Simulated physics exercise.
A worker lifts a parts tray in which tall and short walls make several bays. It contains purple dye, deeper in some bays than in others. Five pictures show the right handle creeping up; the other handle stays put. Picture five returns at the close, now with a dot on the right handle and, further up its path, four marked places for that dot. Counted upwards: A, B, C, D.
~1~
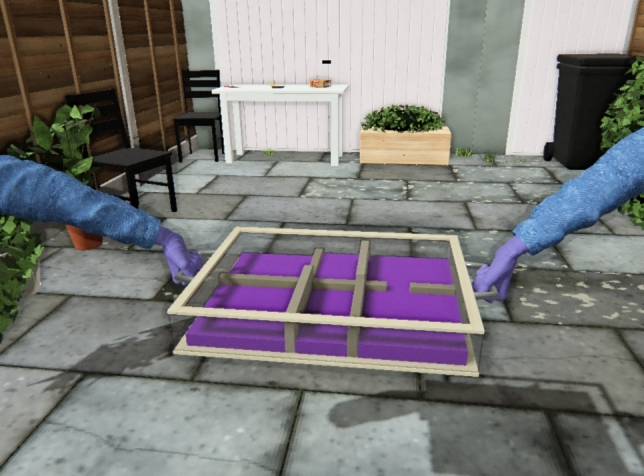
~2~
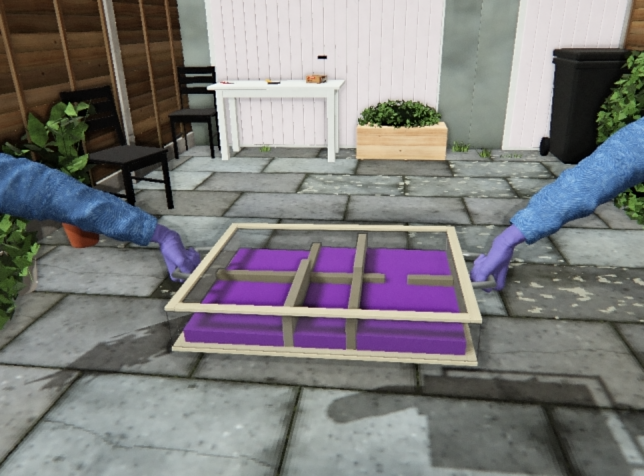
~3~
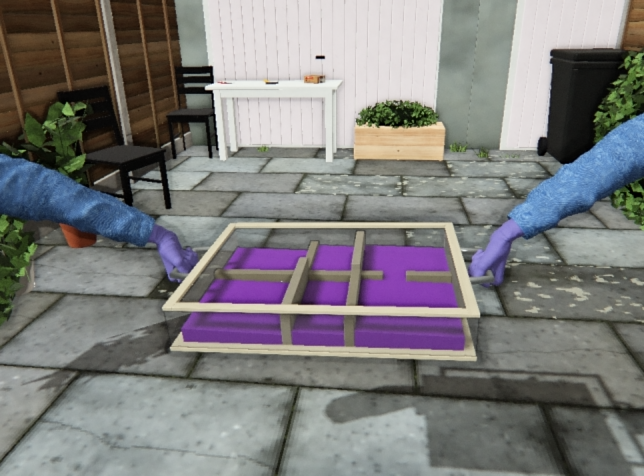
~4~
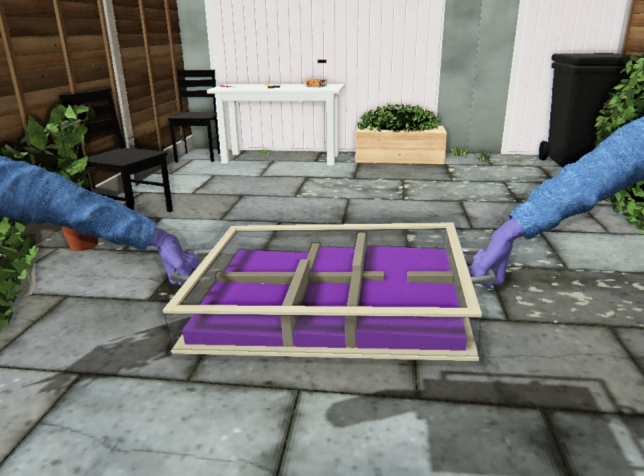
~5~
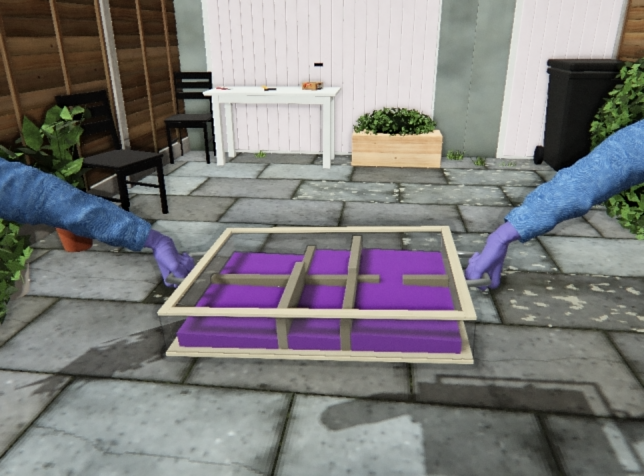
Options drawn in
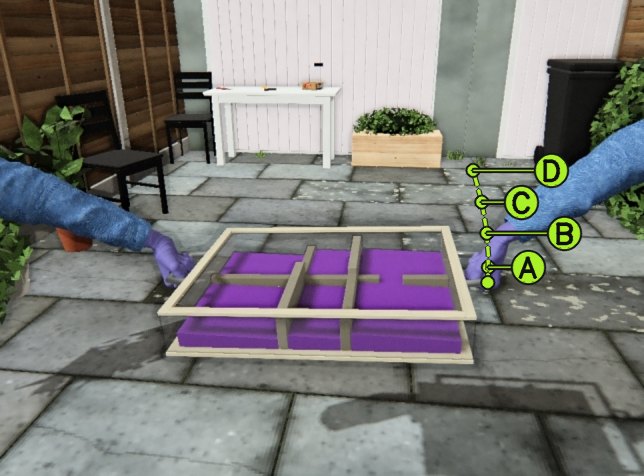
On a paved patio, two purple-gloved hands hold a divided tray of purple dye almost still, with only slight shifts.
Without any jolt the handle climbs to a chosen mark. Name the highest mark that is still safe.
Choose D.
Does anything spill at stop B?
No.
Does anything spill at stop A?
No, not at all.
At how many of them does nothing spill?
All four.
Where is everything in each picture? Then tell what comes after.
In the first picture, the tray is level; deepest in the back middle bay, at (339, 269), shallowest in the back left; right handle at (489, 280).
In the second picture, tipped about 1° down to the left; no wall is crossed; right handle at (487, 270).
In the third picture, tipped about 2° down to the left; no wall is crossed; right handle at (485, 265).
In the fourth picture, tipped about 3° down to the left; no wall is crossed; right handle at (487, 265).
In the fifth picture, tipped about 3° down to the left; deepest in the back middle bay, at (331, 265), shallowest in the back left; right handle at (482, 268).
In lime, A at (488, 267); B at (486, 233); C at (481, 202); D at (473, 170).
If A is chosen, nothing spills; the front right bay holds the most.
If B is chosen, nothing spills; the front right bay holds the most.
If C is chosen, nothing spills; the front right bay holds the most.
If D is chosen, nothing spills; the front left bay holds the most.
